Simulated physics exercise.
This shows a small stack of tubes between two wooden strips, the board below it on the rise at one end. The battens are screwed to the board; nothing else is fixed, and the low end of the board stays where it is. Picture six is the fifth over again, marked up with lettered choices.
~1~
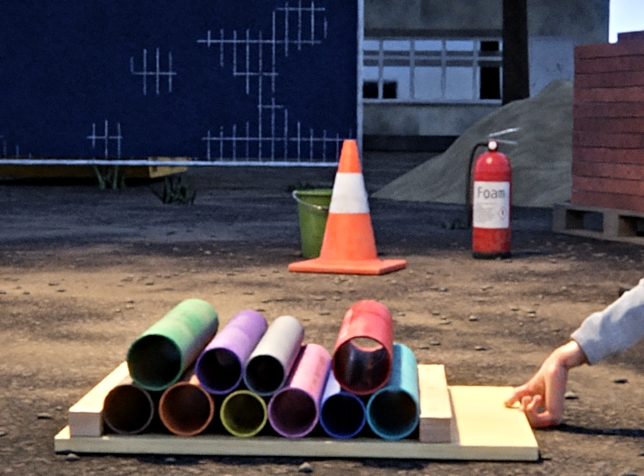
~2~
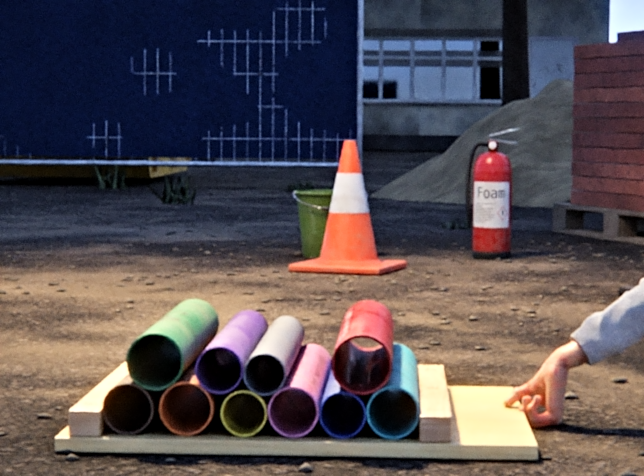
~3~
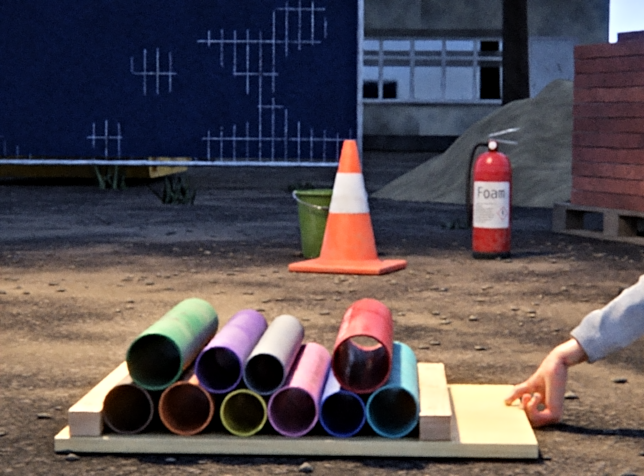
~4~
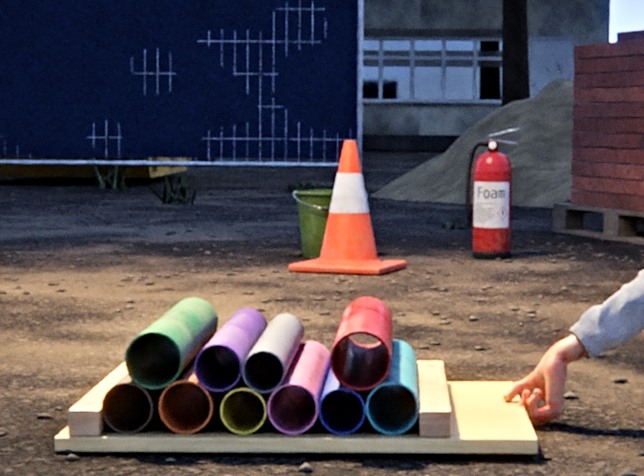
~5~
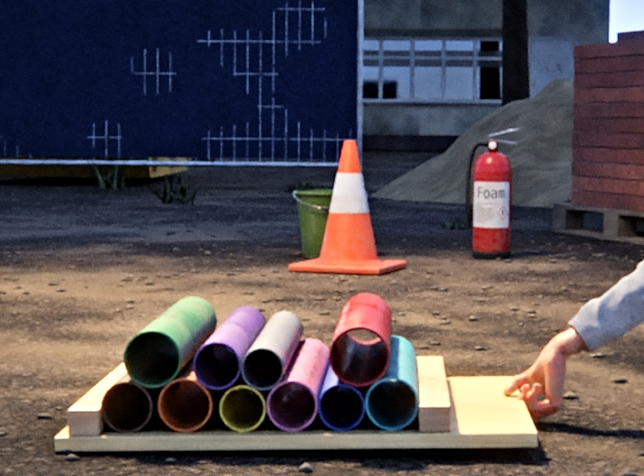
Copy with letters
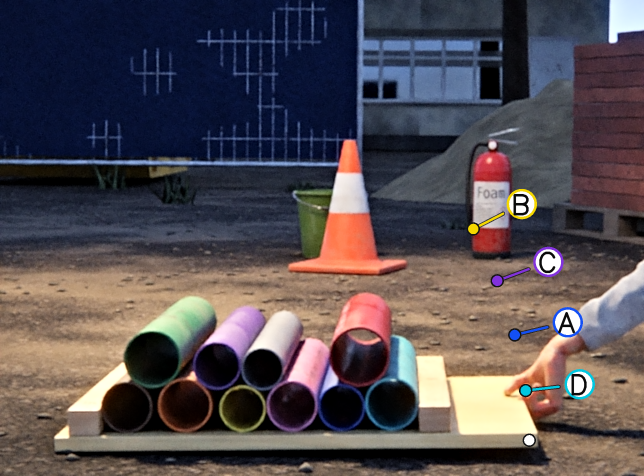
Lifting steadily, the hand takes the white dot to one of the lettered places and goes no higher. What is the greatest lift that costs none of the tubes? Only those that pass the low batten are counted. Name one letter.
C is the limit.
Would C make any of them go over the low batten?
No, at C.
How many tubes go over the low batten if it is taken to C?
With C, none.
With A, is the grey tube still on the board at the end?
Yes.
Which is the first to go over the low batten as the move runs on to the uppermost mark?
The green one.
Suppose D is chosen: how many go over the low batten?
It comes to none.
On the marked copy, A at (515, 335); B at (473, 229); C at (497, 281); D at (525, 391); the white dot at (529, 440).
Following C. Soon after the start, board at 15°.
Later, board at 21°.
In the end, board at 21°, none over the low batten.
As for the rest, A none over the low batten; B four over the low batten (red, green, grey, purple); D none over the low batten.
